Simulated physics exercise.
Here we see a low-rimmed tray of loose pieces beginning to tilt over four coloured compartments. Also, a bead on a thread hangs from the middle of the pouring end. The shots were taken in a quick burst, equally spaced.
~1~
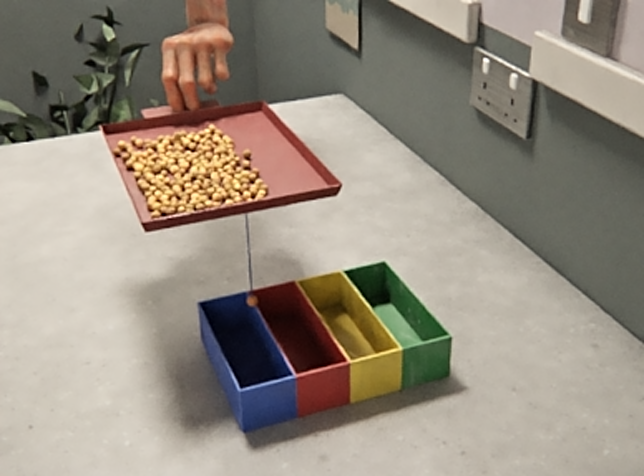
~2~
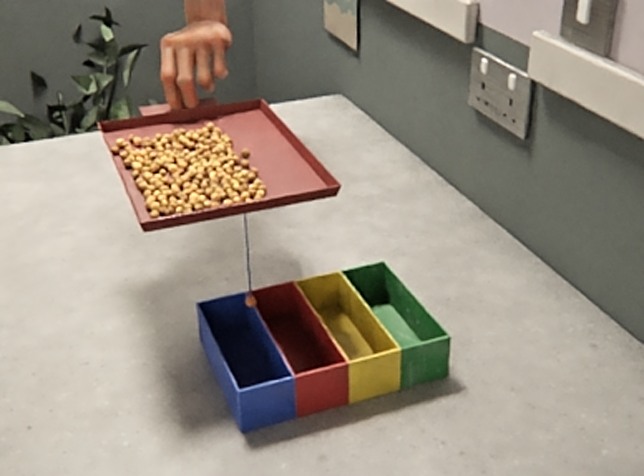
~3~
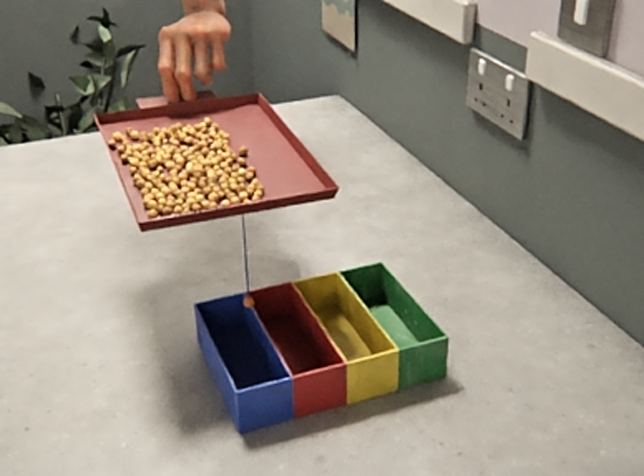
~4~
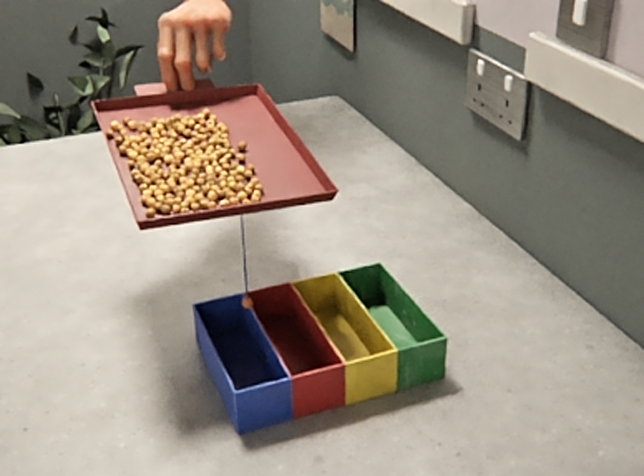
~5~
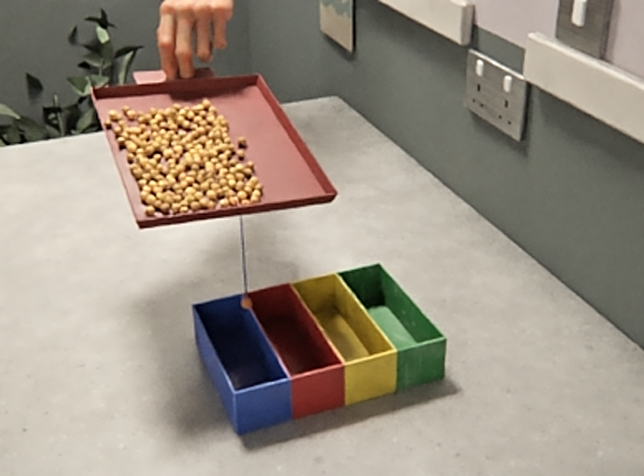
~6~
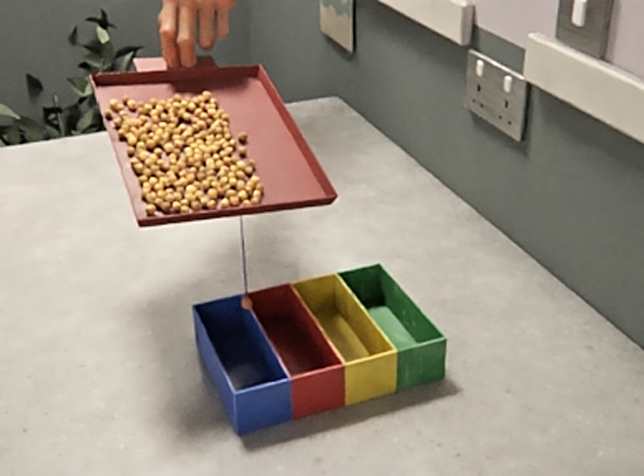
A hand at the top grips the far edge of a red, low-rimmed tray above a pale grey tabletop, seen from above at an angle, with a leafy plant and wall sockets behind. Dried chickpeas cover the tray's left and middle, and a bead hangs on a thread over joined blue, red, yellow and green compartments. The hand slowly raises the tray's far side, steepening its slope, while the compartments barely shift in view.
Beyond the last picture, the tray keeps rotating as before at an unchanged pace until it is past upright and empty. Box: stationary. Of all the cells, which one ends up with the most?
The yellow one ends up with the most.
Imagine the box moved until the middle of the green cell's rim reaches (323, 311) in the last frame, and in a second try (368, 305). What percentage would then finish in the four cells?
In order: 90 per cent and 100 per cent.
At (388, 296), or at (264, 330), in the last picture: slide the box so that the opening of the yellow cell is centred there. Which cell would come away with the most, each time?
Try 1 - red. Try 2 - green.
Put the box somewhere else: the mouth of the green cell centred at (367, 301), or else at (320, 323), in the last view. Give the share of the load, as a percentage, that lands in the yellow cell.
In the first position around 50 percent, in the second around 20 percent.
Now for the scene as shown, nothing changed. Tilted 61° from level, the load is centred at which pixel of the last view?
I'd put it at about (253, 176).
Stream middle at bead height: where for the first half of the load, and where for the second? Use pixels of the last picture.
Earlier half at (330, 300), later half at (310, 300).
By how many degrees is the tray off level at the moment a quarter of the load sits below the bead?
Approx. 95° from level.
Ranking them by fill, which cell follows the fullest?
Number two is red.
Soon after the last picture, tray tipped steeply; nearly all on the tray; a stray few in the yellow cell; a stray few in the green cell; a stray few falling or outside the box.
A little later, tray tipped past a quarter turn; a small part on the tray; about a third in the yellow cell; about a quarter in the red cell; a small part in the blue cell; a small part in the green cell; about a quarter falling or outside the box.
Later still, tray tipped past a quarter turn; about half in the yellow cell; about a quarter in the red cell; a small part in the blue cell; a small part in the green cell; a stray few falling or outside the box.
At rest, tray tipped past a quarter turn; about half in the yellow cell; about a quarter in the red cell; a small part in the blue cell; a small part in the green cell; a stray few outside the box.
